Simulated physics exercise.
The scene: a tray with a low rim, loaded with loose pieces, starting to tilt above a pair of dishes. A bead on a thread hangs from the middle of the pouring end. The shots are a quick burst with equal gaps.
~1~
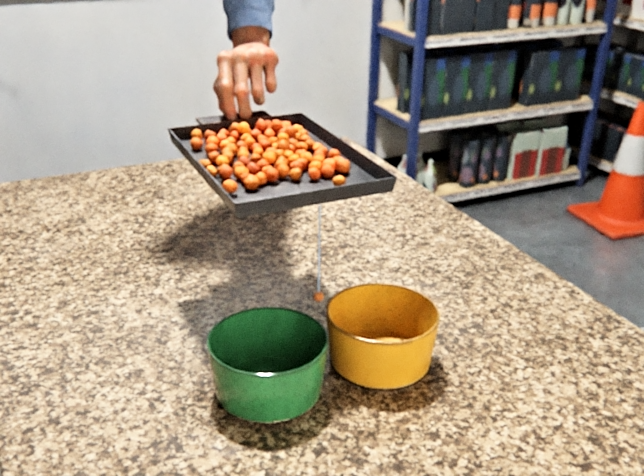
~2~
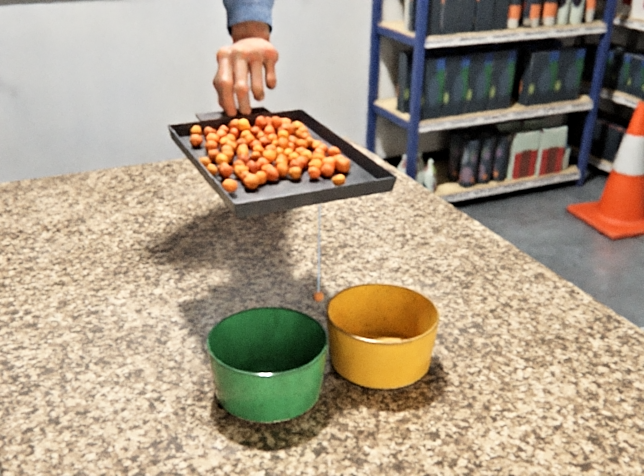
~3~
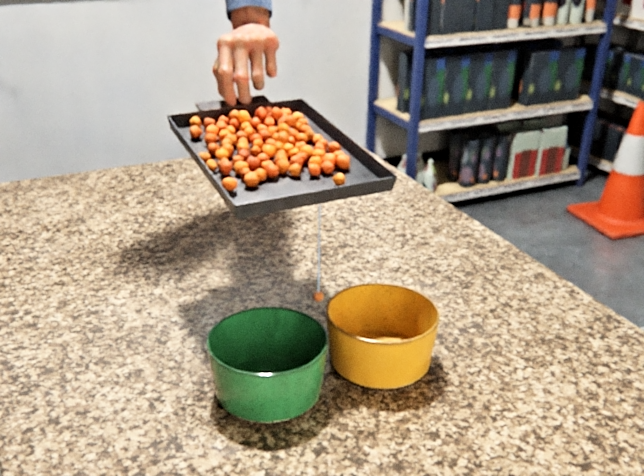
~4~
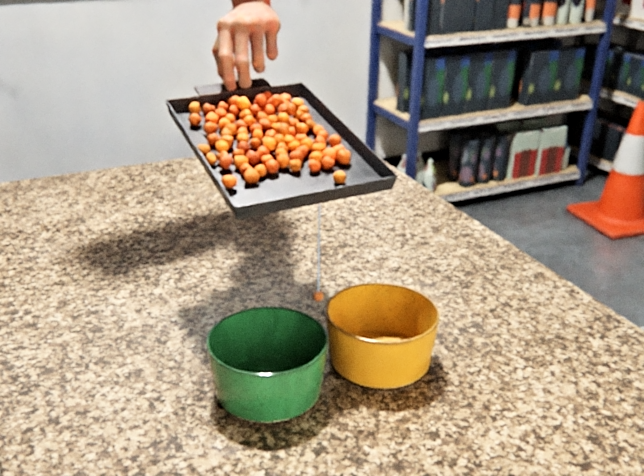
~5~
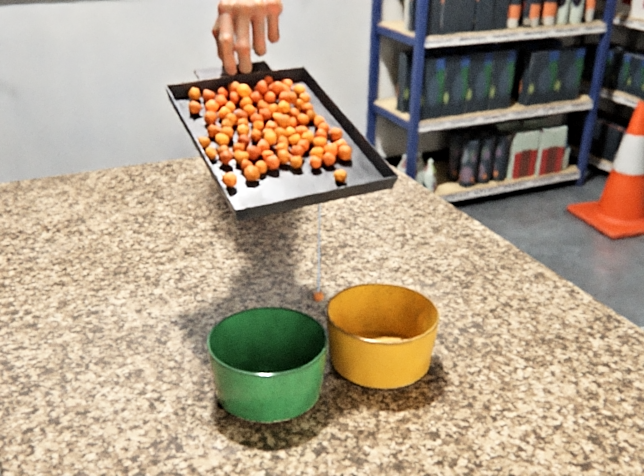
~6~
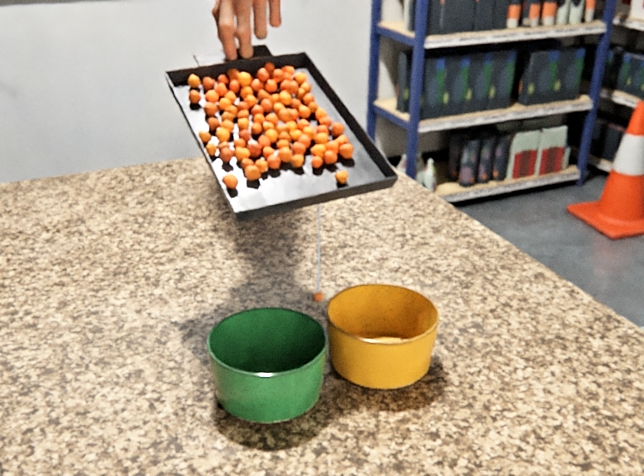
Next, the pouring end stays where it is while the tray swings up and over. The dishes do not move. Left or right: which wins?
Fuller: The left dish.
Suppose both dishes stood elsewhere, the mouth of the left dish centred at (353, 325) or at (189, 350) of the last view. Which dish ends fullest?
In turn: The left dish; right.
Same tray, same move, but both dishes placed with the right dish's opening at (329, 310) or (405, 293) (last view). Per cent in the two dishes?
Near 30 % and 30 %.
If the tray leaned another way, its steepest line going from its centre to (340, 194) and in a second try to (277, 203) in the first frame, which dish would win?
First the dish on the right, then the left dish.
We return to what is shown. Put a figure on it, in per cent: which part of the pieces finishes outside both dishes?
Some 40 per cent.
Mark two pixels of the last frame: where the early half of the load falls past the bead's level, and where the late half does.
The first part at (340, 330); the rest at (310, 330).
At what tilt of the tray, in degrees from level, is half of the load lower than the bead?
At some 115 degrees.
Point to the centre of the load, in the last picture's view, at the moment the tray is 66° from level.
Around (300, 146).
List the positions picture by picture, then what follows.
In the first frame, corners of the pouring end (237, 202) and (393, 176), level; middle of the load (271, 154), coated peanuts; left dish (291, 393); right dish (410, 361); bead on its thread (318, 296).
In the second frame, corners of the pouring end (237, 202) and (393, 176), level; middle of the load (271, 152).
In the third frame, corners of the pouring end (237, 203) and (393, 176), tipped barely, lowest at the left corner; middle of the load (271, 146).
In the fourth frame, corners of the pouring end (237, 205) and (394, 175), tipped a little, lowest at the left corner; middle of the load (271, 136).
In the fifth frame, corners of the pouring end (238, 207) and (395, 175), tipped a little, lowest at the left corner; middle of the load (271, 128).
In the sixth frame, corners of the pouring end (238, 209) and (395, 175), tipped clearly, lowest at the left corner; middle of the load (272, 120); left dish (291, 393); right dish (410, 360).
Just after the last frame, tray tipped steeply; almost all on the tray; just a few in the air.
A moment on, tray tipped past a quarter turn; almost all on the tray; just a few in the left dish; just a few outside both; just a few in the air.
Further on, tray tipped past a quarter turn; roughly half in the left dish; roughly a quarter in the right dish; roughly a third outside both.
When it is over, tray tipped past a quarter turn; roughly half in the left dish; roughly a quarter in the right dish; roughly a third outside both.
